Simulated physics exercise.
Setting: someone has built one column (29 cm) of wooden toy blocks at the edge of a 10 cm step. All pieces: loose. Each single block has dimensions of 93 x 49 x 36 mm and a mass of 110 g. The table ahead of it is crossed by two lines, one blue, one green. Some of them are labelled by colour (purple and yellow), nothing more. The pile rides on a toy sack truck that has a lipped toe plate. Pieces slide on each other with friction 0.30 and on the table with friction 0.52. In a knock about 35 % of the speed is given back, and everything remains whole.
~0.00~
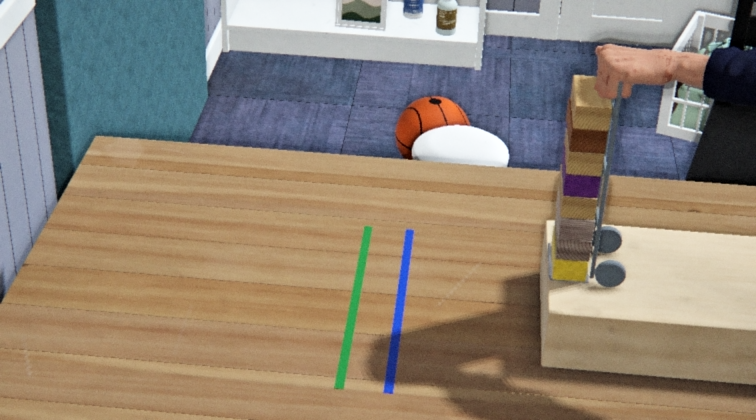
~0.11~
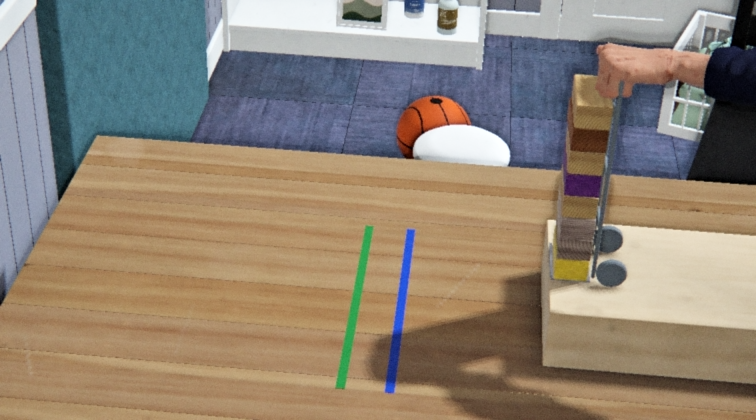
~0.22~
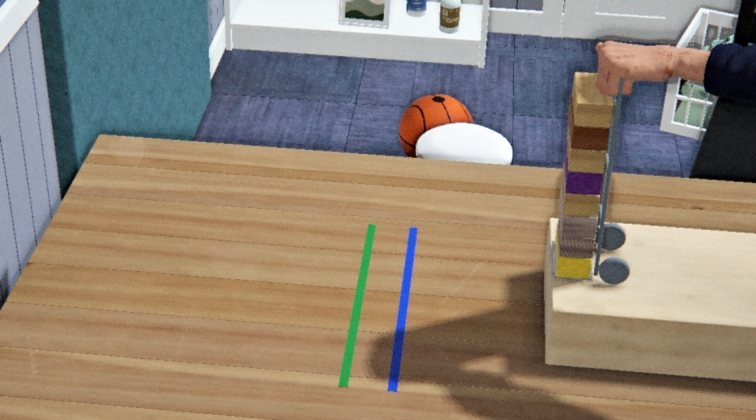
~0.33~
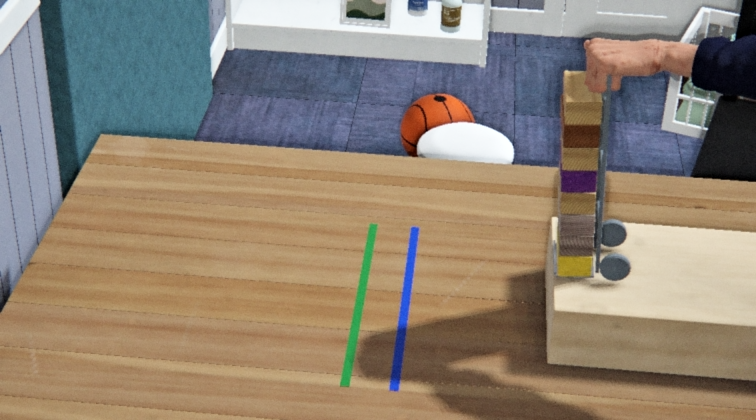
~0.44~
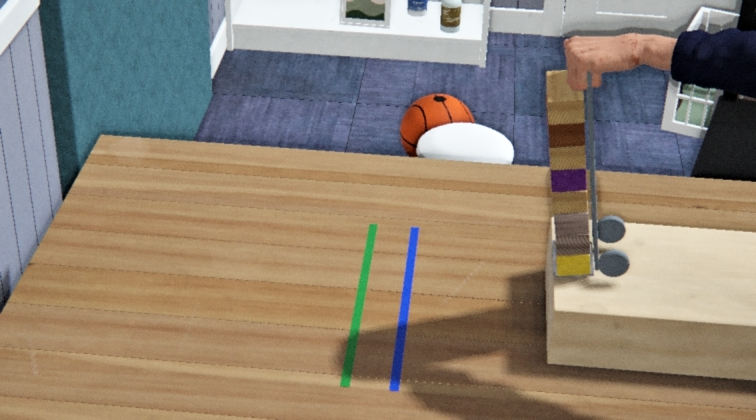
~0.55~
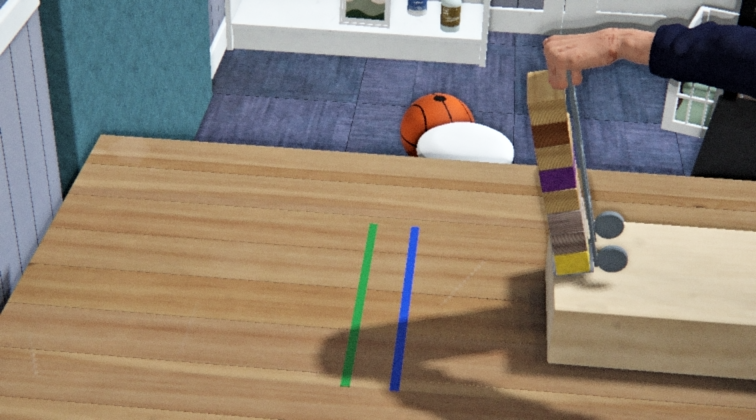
A hand holds a toy sack truck upright with a column of wooden blocks, then tilts it leftward toward two coloured lines.
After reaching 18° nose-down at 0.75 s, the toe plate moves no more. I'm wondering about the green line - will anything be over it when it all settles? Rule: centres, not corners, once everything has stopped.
The line gets crossed.
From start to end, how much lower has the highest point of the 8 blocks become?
Something like 34 cm, give or take.
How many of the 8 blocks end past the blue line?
4 in all.
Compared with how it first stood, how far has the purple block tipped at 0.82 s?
Roughly 50 degrees.
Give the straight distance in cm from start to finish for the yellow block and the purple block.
Result: Yellow at 12 cm, purple at 36 cm.
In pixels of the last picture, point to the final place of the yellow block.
Near (520, 298).
Around 0.68 s, none of the 8 blocks past the green line, 8 disturbed; purple block tipped 24°; yellow block tipped 24°.
Around 0.82 s, none of the 8 blocks past the green line, 8 disturbed; purple block tipped 47°, 39 mm lower; yellow block tipped 47°.
Around 0.96 s, 1 of the 8 blocks past the green line; purple block on its side; yellow block on its side.
Around 1.14 s, 2 of the 8 blocks past the green line; yellow block upside down; purple block on its side.
Finally (1.8 s), 2 of the 8 blocks past the green line; purple block on its side; yellow block 10 cm lower. The farthest middle lies 10 cm beyond that line. Seen by the last camera, middles, purple block near (398, 289), yellow block near (520, 298).
